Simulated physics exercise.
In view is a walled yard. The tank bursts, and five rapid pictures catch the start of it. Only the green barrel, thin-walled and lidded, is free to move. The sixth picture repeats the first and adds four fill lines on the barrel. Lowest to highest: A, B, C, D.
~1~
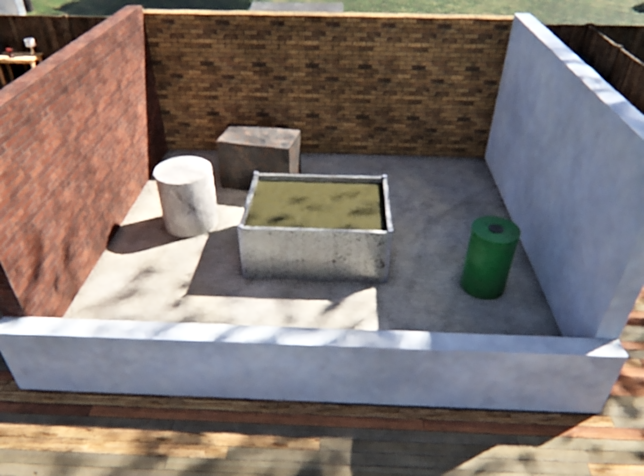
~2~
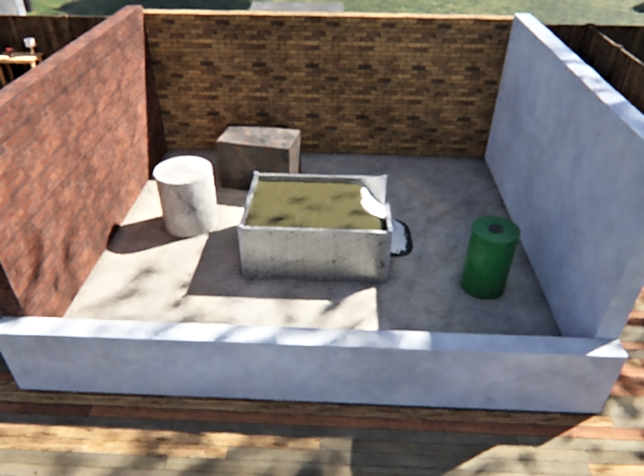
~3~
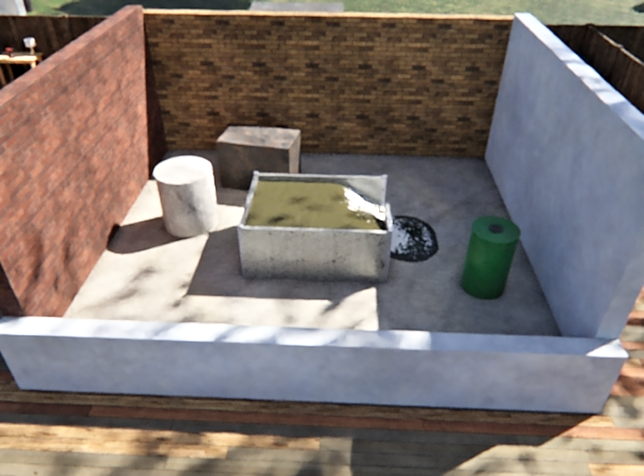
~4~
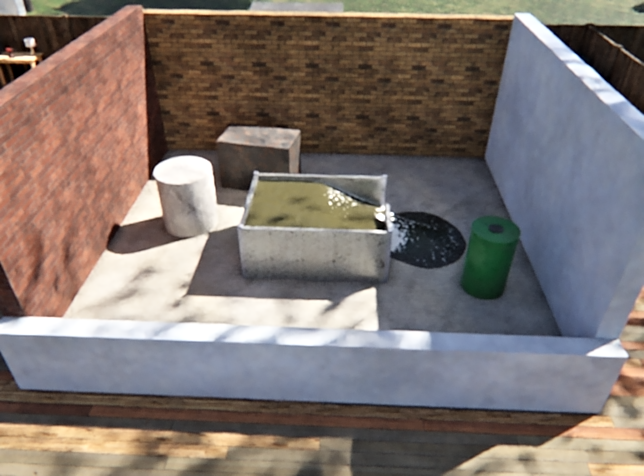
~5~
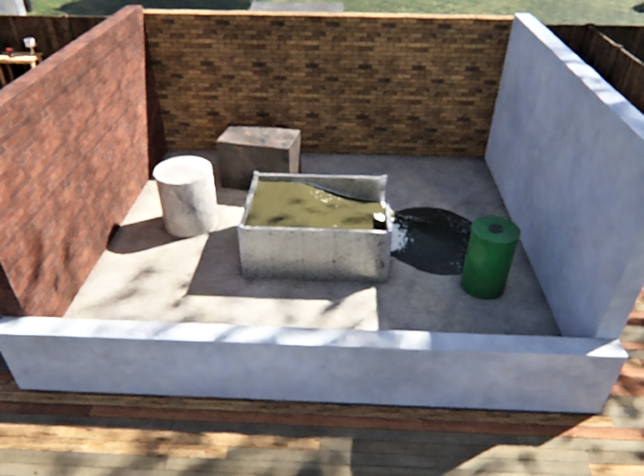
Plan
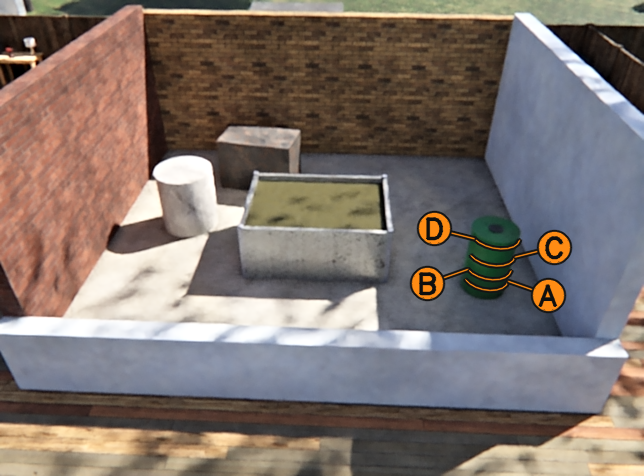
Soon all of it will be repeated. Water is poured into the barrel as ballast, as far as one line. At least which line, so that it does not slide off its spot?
It is A.
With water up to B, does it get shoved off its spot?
No.
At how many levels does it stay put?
All of the four.
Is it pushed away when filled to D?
No.
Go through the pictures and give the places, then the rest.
Lid of the green barrel at (496, 229); tank full, its middle at (318, 206), in the first picture.
In the second picture, 1 % of the ground wet, in view closest to the barrel at (403, 247).
In the third picture, 3 % of the ground wet, in view closest to the barrel at (422, 254).
In the fourth picture, 5 % of the ground wet, in view closest to the barrel at (450, 255).
Lid of the green barrel at (496, 229); 7 % of the ground wet, in view closest to the barrel at (458, 268), in the fifth picture.
On the marked copy, A at (490, 290); B at (492, 279); C at (496, 266); D at (500, 248); from the bottom up A, B, C, D.
With A, it does not move.
With B, it does not move.
With C, it does not move.
With D, it does not move.
